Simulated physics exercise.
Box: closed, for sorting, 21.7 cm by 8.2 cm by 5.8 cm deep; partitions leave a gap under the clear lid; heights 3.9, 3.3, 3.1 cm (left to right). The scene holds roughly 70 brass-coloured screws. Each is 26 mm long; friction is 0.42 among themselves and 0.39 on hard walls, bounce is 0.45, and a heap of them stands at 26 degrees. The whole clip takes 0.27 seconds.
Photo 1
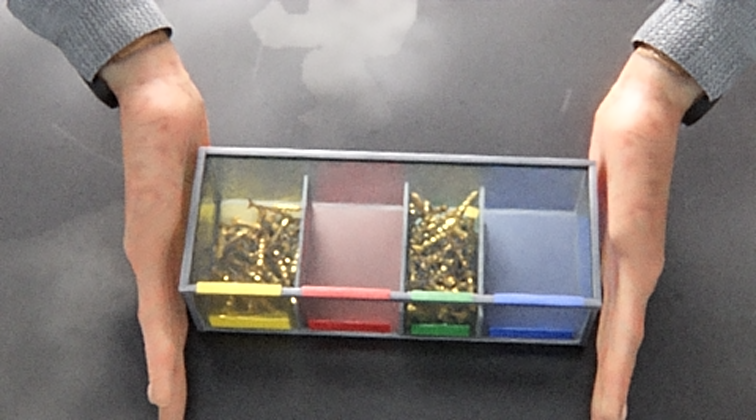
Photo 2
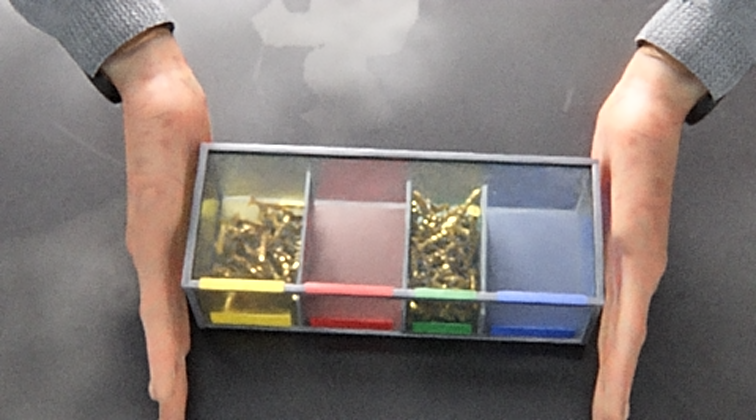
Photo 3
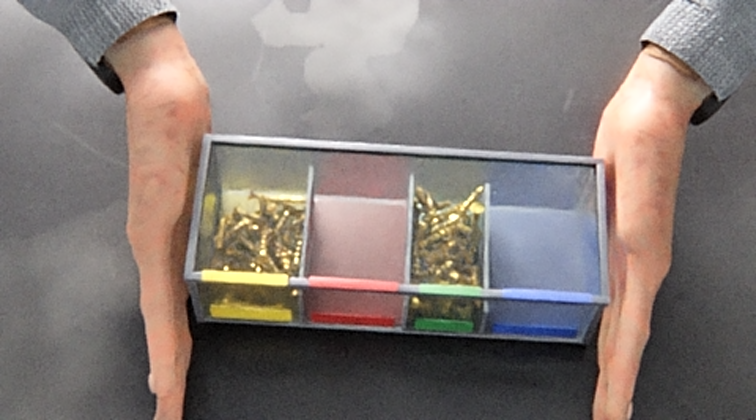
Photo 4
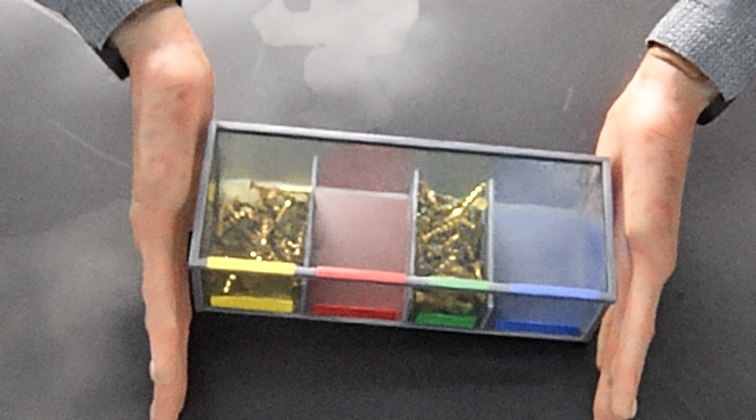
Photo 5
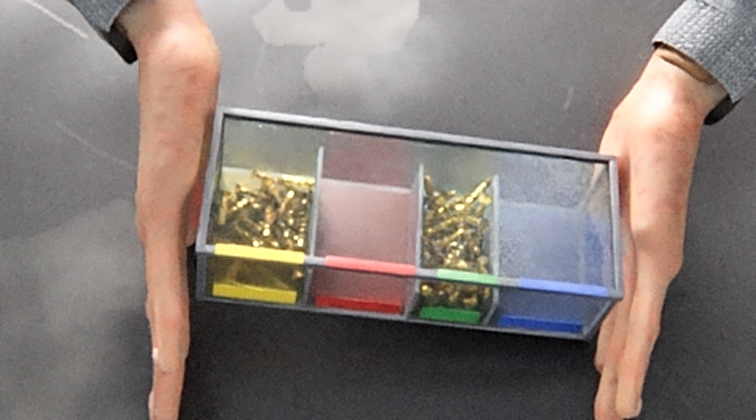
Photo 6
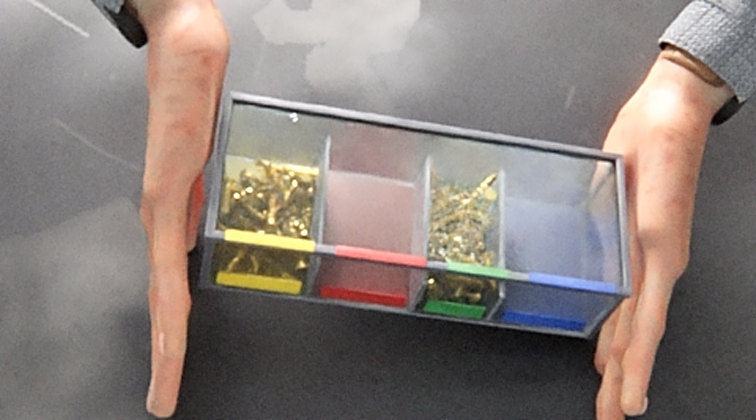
Two hands tilt a clear-lidded box of brass-coloured screws, gradually raising its left end.
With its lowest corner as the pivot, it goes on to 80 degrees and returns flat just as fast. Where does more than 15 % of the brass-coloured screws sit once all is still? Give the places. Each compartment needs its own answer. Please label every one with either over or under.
Labels - red: Under; blue: Under; green: Over; yellow: Over.
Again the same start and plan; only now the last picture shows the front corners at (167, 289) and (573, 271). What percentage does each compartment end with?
The compartments end with red 0 per cent, blue 0 per cent, green 60 per cent and yellow 40 per cent.
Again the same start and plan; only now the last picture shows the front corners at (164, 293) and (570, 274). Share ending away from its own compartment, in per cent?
Then around 20 percent would end up out of place.
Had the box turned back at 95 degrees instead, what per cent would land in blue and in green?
Then: Blue 55; green 20.
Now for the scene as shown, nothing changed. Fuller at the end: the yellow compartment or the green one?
It's the green one that holds more.
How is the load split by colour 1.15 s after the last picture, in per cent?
Red 0 %, blue 0 %, green 60 %, yellow 40 %.
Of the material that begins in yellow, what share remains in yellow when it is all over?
About 100 in a hundred.
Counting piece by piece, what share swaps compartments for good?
The answer is close to 0 percent.
Then, 1.15 s after the last picture, tilt 80 degrees; green 60 %, yellow 40 %.
Then, 1.91 s after the last picture, tilt 36 degrees; green 60 %, yellow 40 %.
Then, 2.70 s after the last picture, tilt 0 degrees; green 60 %, yellow 40 %.
In the end, red 0 %, blue 0 %, green 60 %, yellow 40 %.
